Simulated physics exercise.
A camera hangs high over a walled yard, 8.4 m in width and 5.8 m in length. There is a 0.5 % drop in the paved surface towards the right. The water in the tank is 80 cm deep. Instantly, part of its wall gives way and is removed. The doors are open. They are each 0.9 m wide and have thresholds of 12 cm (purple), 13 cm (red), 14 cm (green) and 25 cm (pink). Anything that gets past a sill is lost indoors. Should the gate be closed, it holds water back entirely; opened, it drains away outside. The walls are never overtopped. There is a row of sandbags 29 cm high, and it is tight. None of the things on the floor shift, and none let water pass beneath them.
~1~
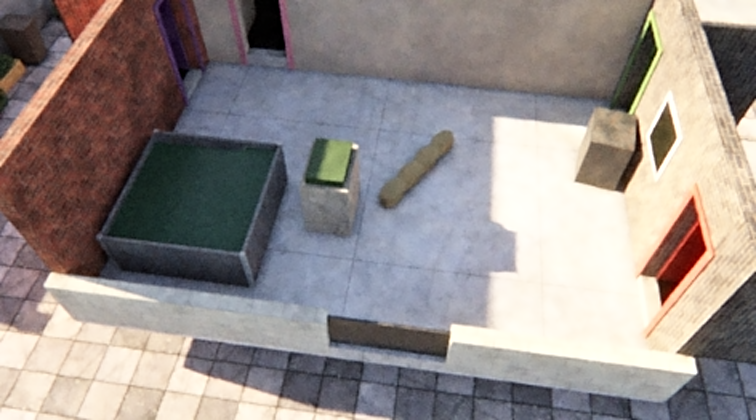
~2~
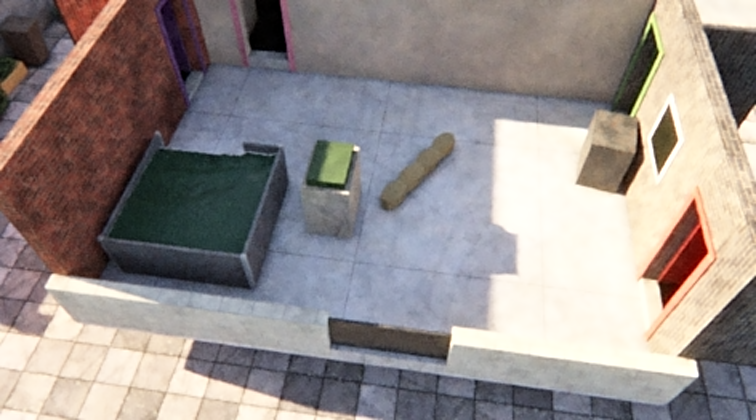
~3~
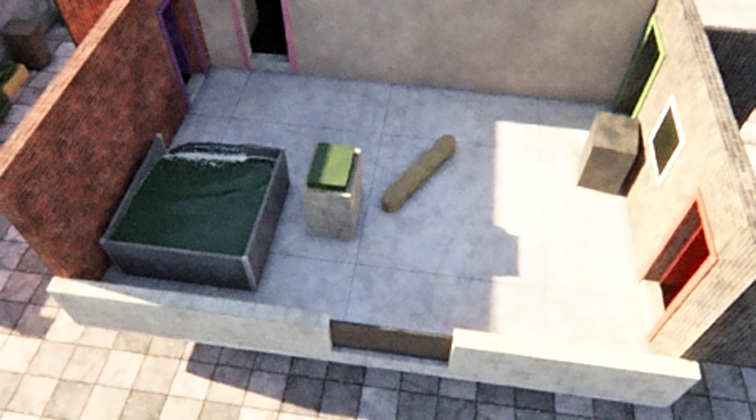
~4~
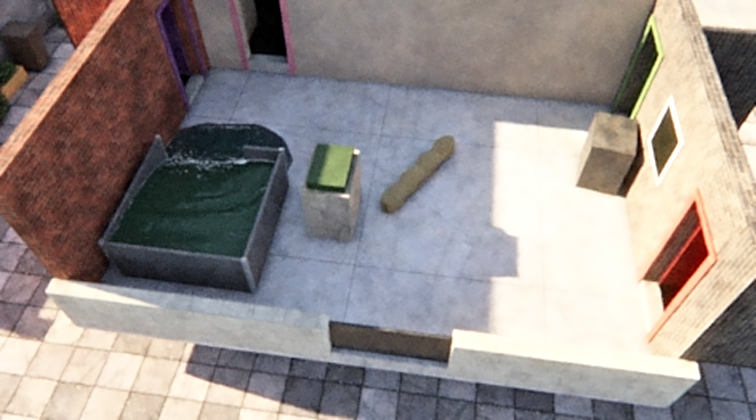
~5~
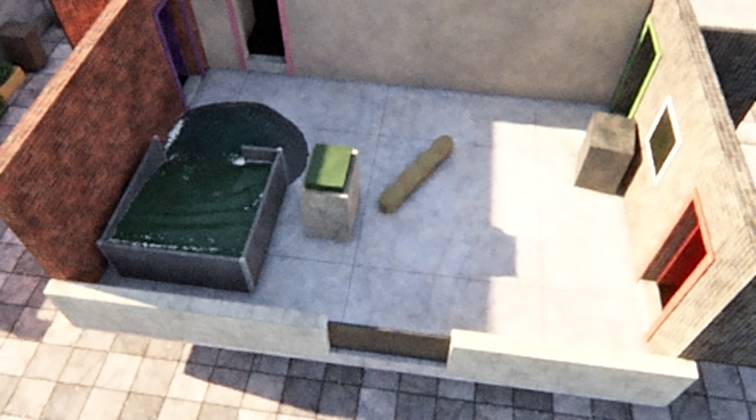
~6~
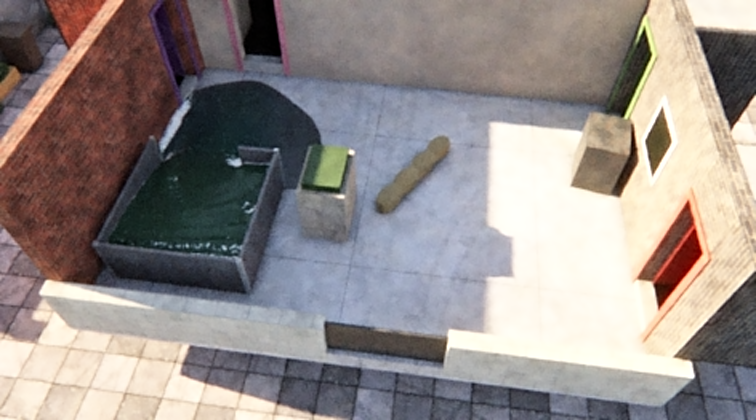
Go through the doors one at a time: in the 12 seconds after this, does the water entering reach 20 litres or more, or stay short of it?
In order: Watch the purple door: It will outstrip the limit; watch the red door: It will not outstrip the limit; watch the green door: It will outstrip the limit; watch the pink door: It will outstrip the limit.
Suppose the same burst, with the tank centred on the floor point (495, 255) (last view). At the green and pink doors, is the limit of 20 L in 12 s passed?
Green: Too much; pink: Within limit.
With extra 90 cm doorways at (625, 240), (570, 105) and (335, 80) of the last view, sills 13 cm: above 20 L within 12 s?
Taking them in order, the first gets too little, the second enough and the third enough.
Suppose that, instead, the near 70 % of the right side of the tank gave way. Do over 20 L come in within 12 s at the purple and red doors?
Against the limit, the purple door stays within it and the red door exceeds it.
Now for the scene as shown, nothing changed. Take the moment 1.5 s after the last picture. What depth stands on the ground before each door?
Centimetres: Purple 28 / red 0 / green 0 / pink 45.
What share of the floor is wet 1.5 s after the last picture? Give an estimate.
About 25 per cent.
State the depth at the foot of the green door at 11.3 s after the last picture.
Reading: Close to 13.5 cm.
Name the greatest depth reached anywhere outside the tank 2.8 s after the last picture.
About 30 cm at most.
Then, 0.7 s after the last picture water covers 20 % of the floor and is deepest (63 cm) near (202, 74); purple door 21 cm at the sill, 1 L in, red door not reached, green door not reached, pink door 40 cm at the sill, 29 L in.
Then, 1.5 s after the last picture water covers 25 % of the floor and is deepest (52 cm) near (213, 70); purple door 28 cm at the sill, 35 L in, red door not reached, green door not reached, pink door 45 cm at the sill, 100 L in.
Then, 2.8 s after the last picture water covers 45 % of the floor and is deepest (30 cm) near (197, 85); purple door 27 cm at the sill, 146 L in, red door not reached, green door not reached, pink door 29 cm at the sill, 181 L in.
Then, 6.3 s after the last picture water covers 75 % of the floor and is deepest (24 cm) near (599, 157); purple door 13 cm at the sill, 246 L in, red door 4 cm at the sill, 0 L in, green door 22 cm at the sill, 124 L in, pink door 13 cm at the sill, 187 L in.
Then, 11.3 s after the last picture water covers 95 % of the floor and is deepest (14 cm) near (599, 157); purple door 6 cm at the sill, 247 L in, red door 9 cm at the sill, 0 L in, green door 14 cm at the sill, 180 L in, pink door 7 cm at the sill, 187 L in.
